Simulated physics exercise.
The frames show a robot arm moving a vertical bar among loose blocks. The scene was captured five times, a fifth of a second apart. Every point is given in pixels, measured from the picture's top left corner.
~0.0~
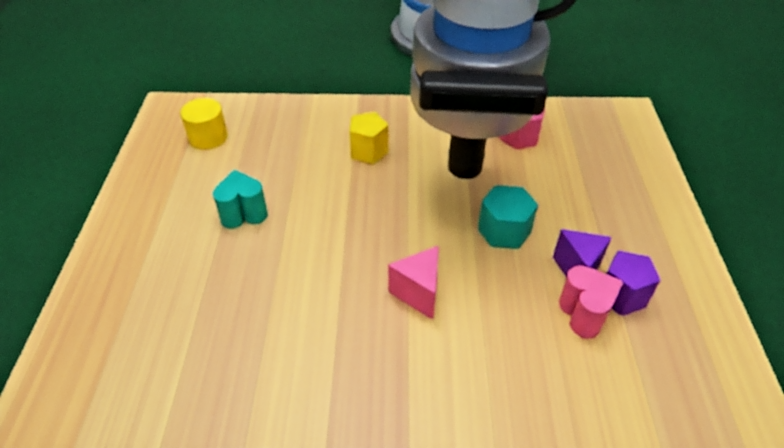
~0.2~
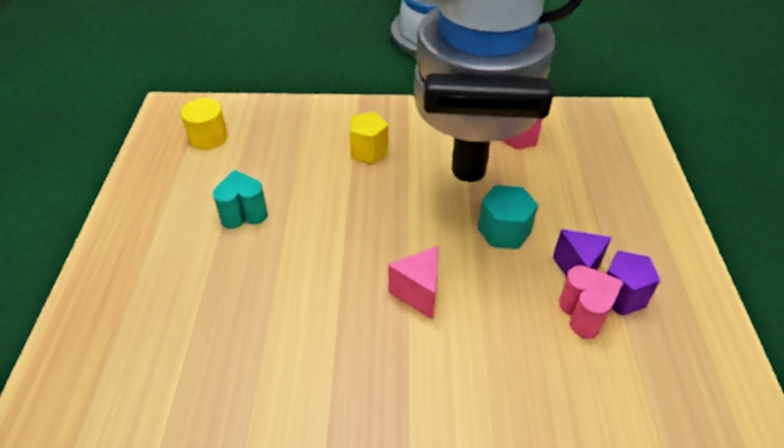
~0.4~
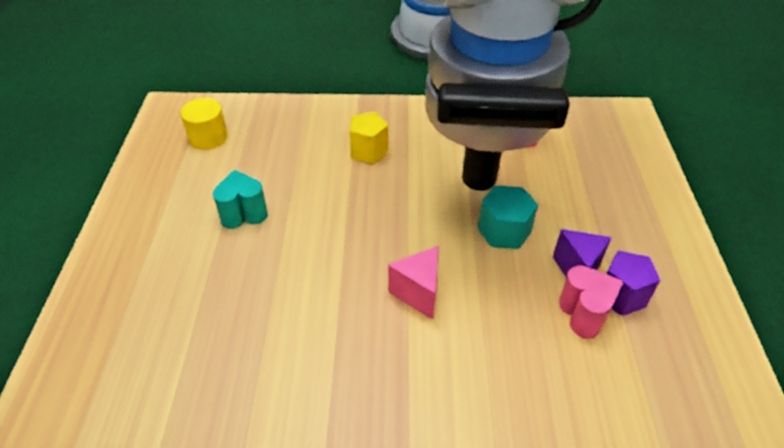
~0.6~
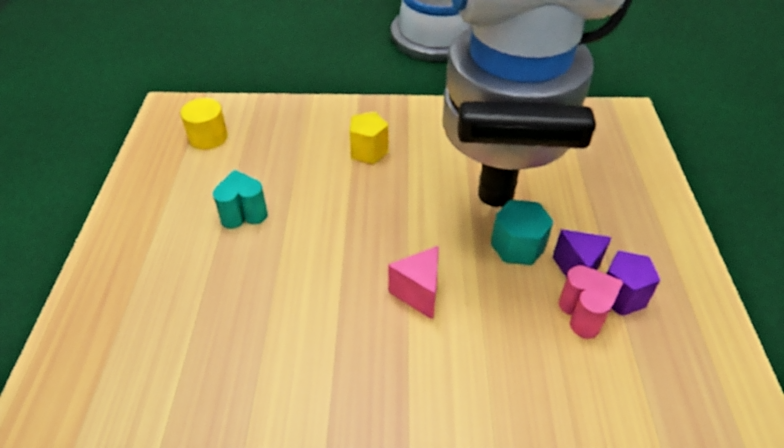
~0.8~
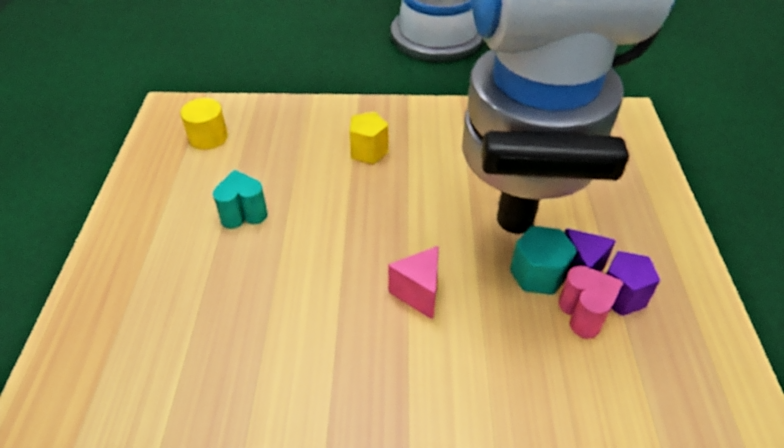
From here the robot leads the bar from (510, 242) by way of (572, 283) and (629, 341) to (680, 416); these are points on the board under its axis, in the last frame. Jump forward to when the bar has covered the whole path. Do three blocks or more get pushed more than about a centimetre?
I expect so.
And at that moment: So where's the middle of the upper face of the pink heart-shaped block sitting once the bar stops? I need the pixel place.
Final place: (628, 360).
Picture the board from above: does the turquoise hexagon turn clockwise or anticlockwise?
The block spins clockwise.
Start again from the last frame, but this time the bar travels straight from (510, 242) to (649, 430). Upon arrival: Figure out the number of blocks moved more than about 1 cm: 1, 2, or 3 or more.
I'd say two blocks get shifted by more than about 1 cm.
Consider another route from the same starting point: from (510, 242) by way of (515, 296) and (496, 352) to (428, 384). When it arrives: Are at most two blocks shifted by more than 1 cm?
Yes.
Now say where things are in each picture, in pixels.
In the first frame, tip of the bar at (465, 169), middles of tops, turquoise hexagon at (510, 202), purple triangle at (587, 244), pink heart-shaped block at (595, 287), purple pentagon at (634, 269).
In the second frame, bar at (468, 172), nothing pushed.
In the third frame, bar at (479, 180), nothing pushed.
In the fourth frame, bar at (496, 196), turquoise hexagon at (525, 218).
In the fifth frame, bar at (515, 221), turquoise hexagon at (547, 246), purple triangle at (590, 244), pink heart-shaped block at (595, 287), purple pentagon at (634, 269).
What follows on the original path. One third of the way, bar at (580, 264); turquoise hexagon at (575, 293), turned 70° clockwise; purple triangle at (611, 244); pink heart-shaped block at (618, 324), turned 70° anticlockwise; purple pentagon at (640, 270).
Two thirds of the way, bar at (640, 322); turquoise hexagon at (575, 305), turned 95° clockwise; purple triangle at (617, 242); pink heart-shaped block at (625, 345), turned 85° anticlockwise; purple pentagon at (664, 281), turned 50° anticlockwise.
At the end, bar at (694, 399); turquoise hexagon at (575, 305), turned 95° clockwise; purple triangle at (617, 242); pink heart-shaped block at (628, 360), turned 50° anticlockwise; purple pentagon at (664, 281), turned 50° anticlockwise.
